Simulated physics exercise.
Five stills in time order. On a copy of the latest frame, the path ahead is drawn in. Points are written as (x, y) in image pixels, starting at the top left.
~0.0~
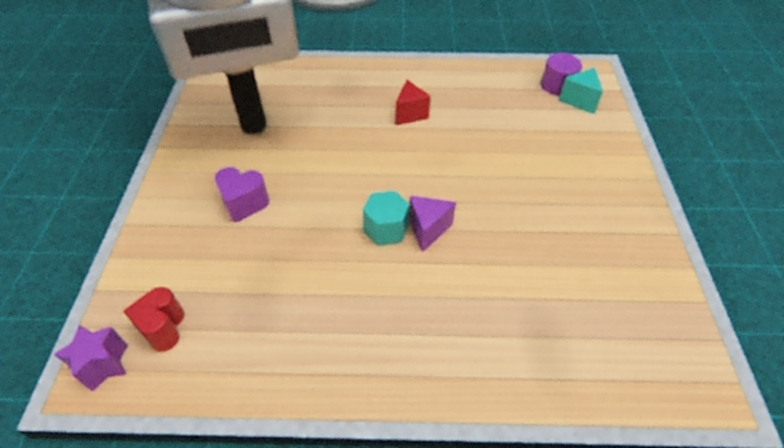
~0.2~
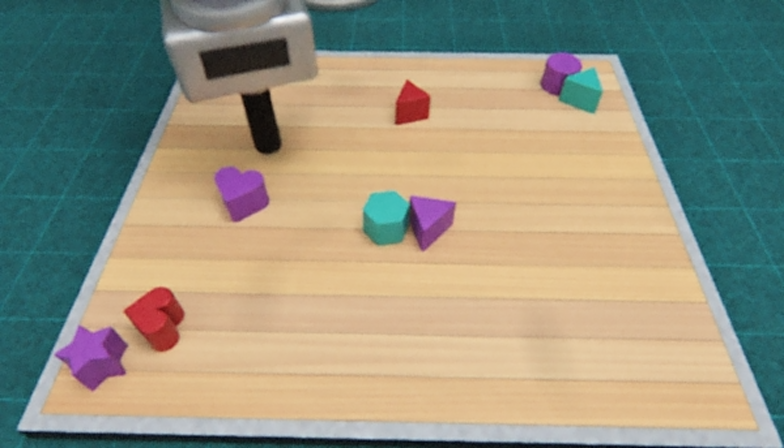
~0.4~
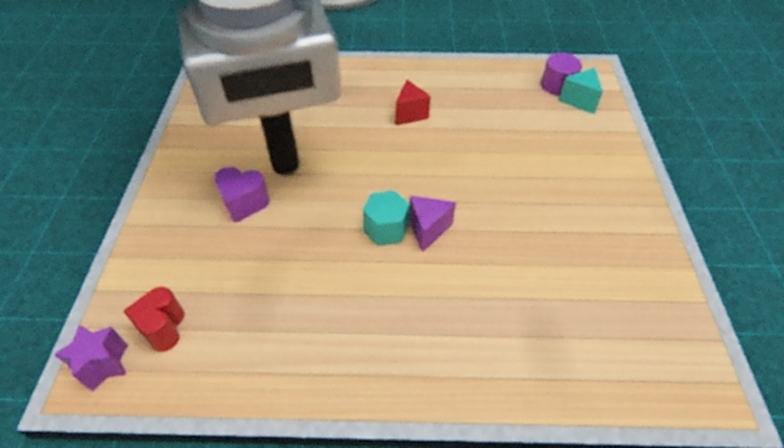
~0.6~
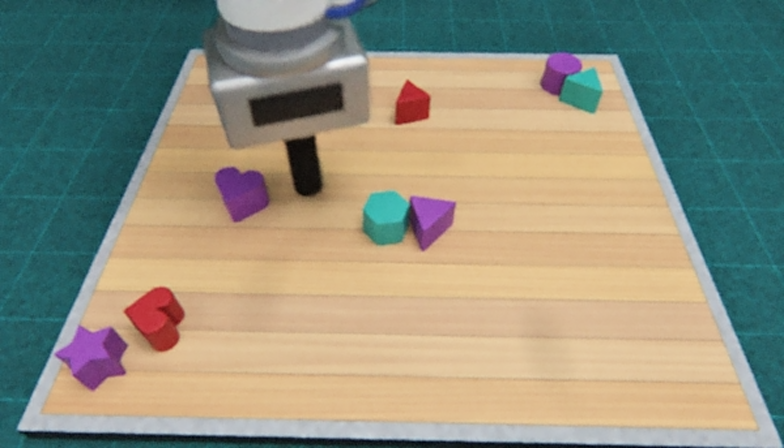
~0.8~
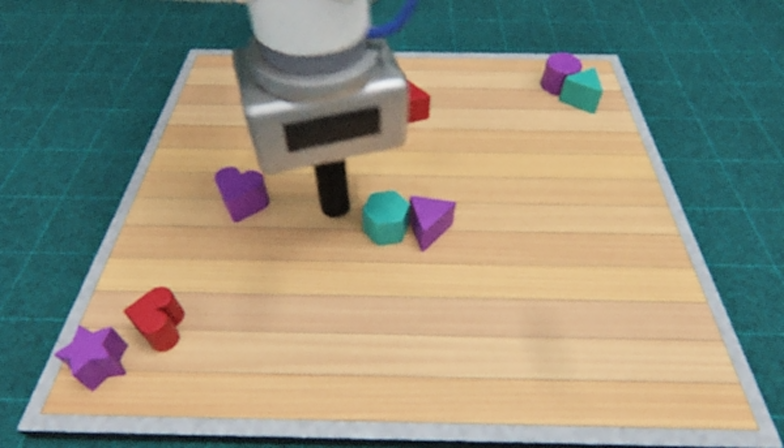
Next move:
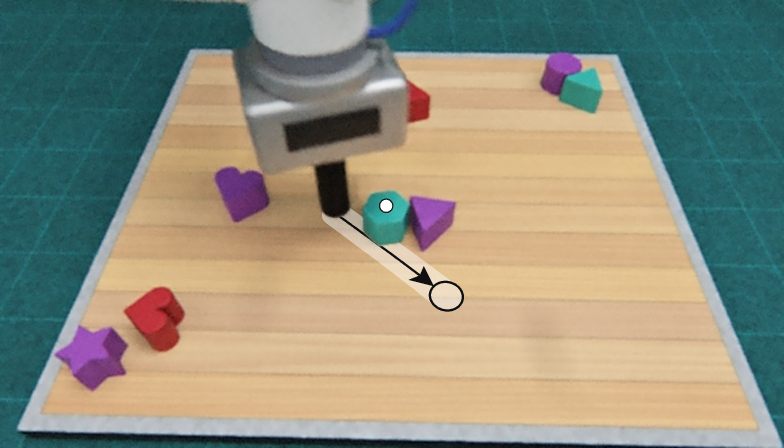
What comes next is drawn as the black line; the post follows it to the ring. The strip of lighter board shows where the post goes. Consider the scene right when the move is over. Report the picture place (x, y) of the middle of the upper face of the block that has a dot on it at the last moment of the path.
Close to (430, 218).
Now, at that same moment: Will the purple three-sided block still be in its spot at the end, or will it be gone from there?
If the post follows that path, the purple three-sided block ends up shifted.
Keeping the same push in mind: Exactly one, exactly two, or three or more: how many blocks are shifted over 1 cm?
The push moves two blocks more than 1 cm.
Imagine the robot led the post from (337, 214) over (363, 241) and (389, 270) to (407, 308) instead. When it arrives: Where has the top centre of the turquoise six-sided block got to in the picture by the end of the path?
I'd expect the centre of its top face to be at (408, 216).
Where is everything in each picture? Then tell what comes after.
The first frame shows post's lower end (254, 126); purple heart (237, 181); turquoise six-sided block (386, 206); purple three-sided block (430, 208).
The second frame shows post (268, 145); blocks still.
The third frame shows post (286, 166); blocks still.
The fourth frame shows post (309, 186); blocks still.
The fifth frame shows post (336, 207); purple heart (237, 181); turquoise six-sided block (386, 206); purple three-sided block (430, 208).
Drawn move, from (337, 214) directly to (446, 296); the dot is on the turquoise six-sided block.
What follows on the original path. One third of the way, post (371, 232); turquoise six-sided block (407, 211), turned 30° anticlockwise; purple three-sided block (443, 206).
Two thirds of the way, post (408, 259); turquoise six-sided block (430, 218), turned 60° anticlockwise; purple three-sided block (458, 201), turned 25° anticlockwise.
At the end, post (447, 289); purple heart still; turquoise six-sided block (430, 219), turned 60° anticlockwise; purple three-sided block (458, 201), turned 25° anticlockwise.
